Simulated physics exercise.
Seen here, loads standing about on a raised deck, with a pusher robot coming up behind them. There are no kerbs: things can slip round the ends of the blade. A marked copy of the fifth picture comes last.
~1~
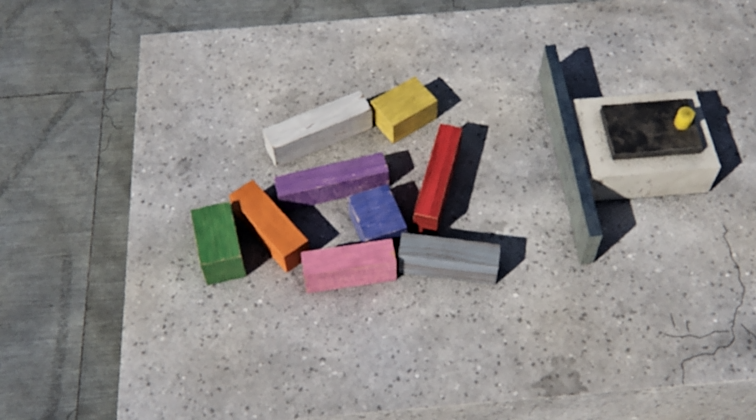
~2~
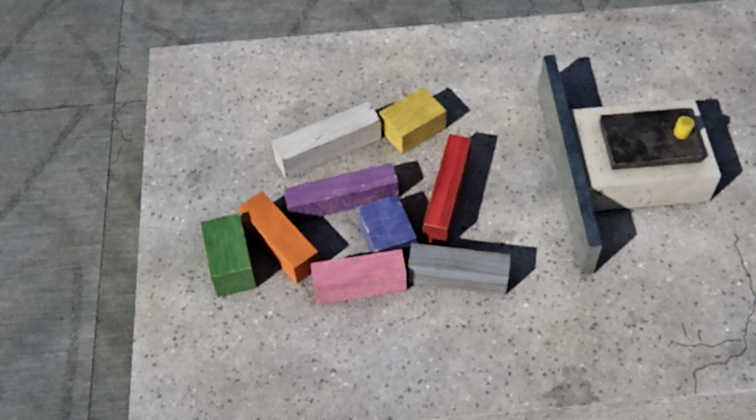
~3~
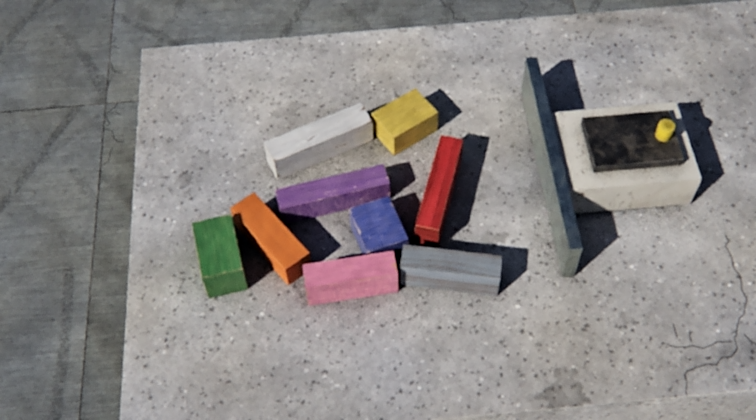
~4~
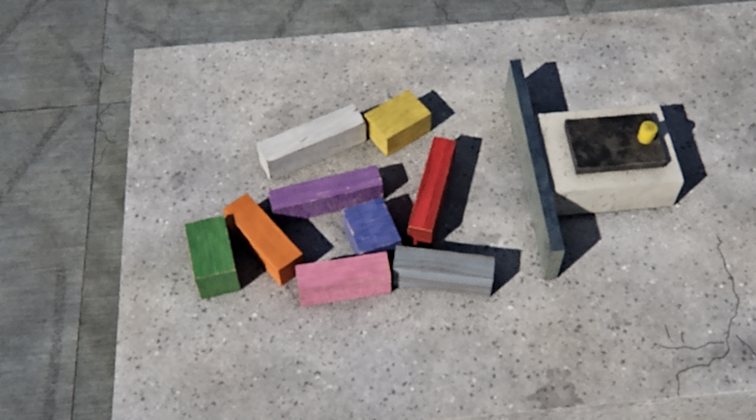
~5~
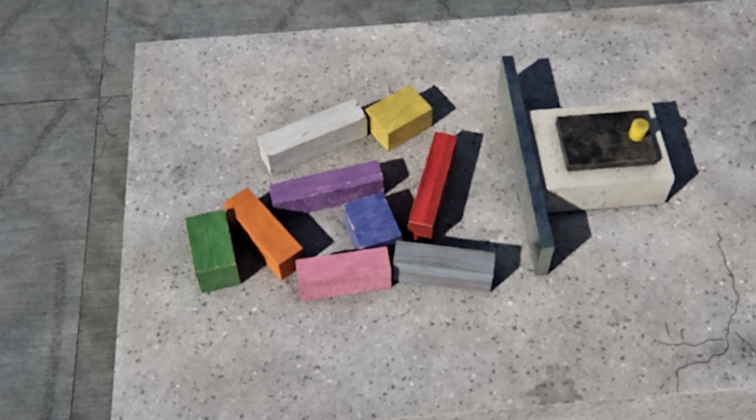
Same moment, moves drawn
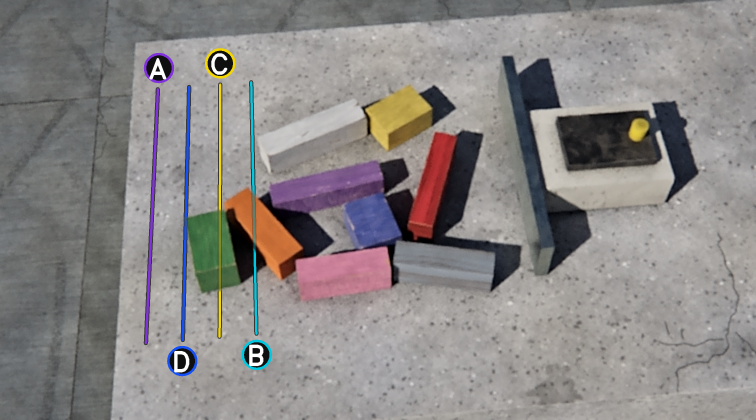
A pusher robot, pale with a black top, a yellow knob and a wide dark blade, edges left across a speckled grey deck, seen from high above. To its left lie white, yellow, purple, red, blue, grey, pink, orange and green blocks, the green one farthest left. The blocks keep their places on the deck while the camera shifts slightly, and the blade's gap to the red block narrows.
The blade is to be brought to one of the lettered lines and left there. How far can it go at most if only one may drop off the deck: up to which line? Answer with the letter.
Up to line B.
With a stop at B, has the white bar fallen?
By then, no.
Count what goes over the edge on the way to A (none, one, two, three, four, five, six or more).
By then, six or more.
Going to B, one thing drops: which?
It is the pink bar.
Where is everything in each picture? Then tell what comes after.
Green crate (219, 243); yellow crate (404, 110); blue crate (377, 220), in the first picture.
Robot (644, 138); purple bar (342, 193), in the second picture.
Robot (625, 140); grey stick (450, 271), in the third picture.
Robot (607, 143); red stick (432, 192), in the fourth picture.
Robot (599, 140); green crate (213, 251); yellow crate (399, 118); blue crate (372, 228), in the fifth picture.
On the marked copy, A at (152, 205); B at (254, 197); C at (220, 200); D at (186, 203).
With B. Early on, robot (501, 147); grey stick (383, 278); pink bar (288, 285).
Further on, robot (400, 155); pink bar (184, 307); green crate (191, 251).
At the end, robot (327, 161); pink bar over the edge; green crate (134, 252); one fallen.
As for the rest, A drops eight; C drops three; D drops five.
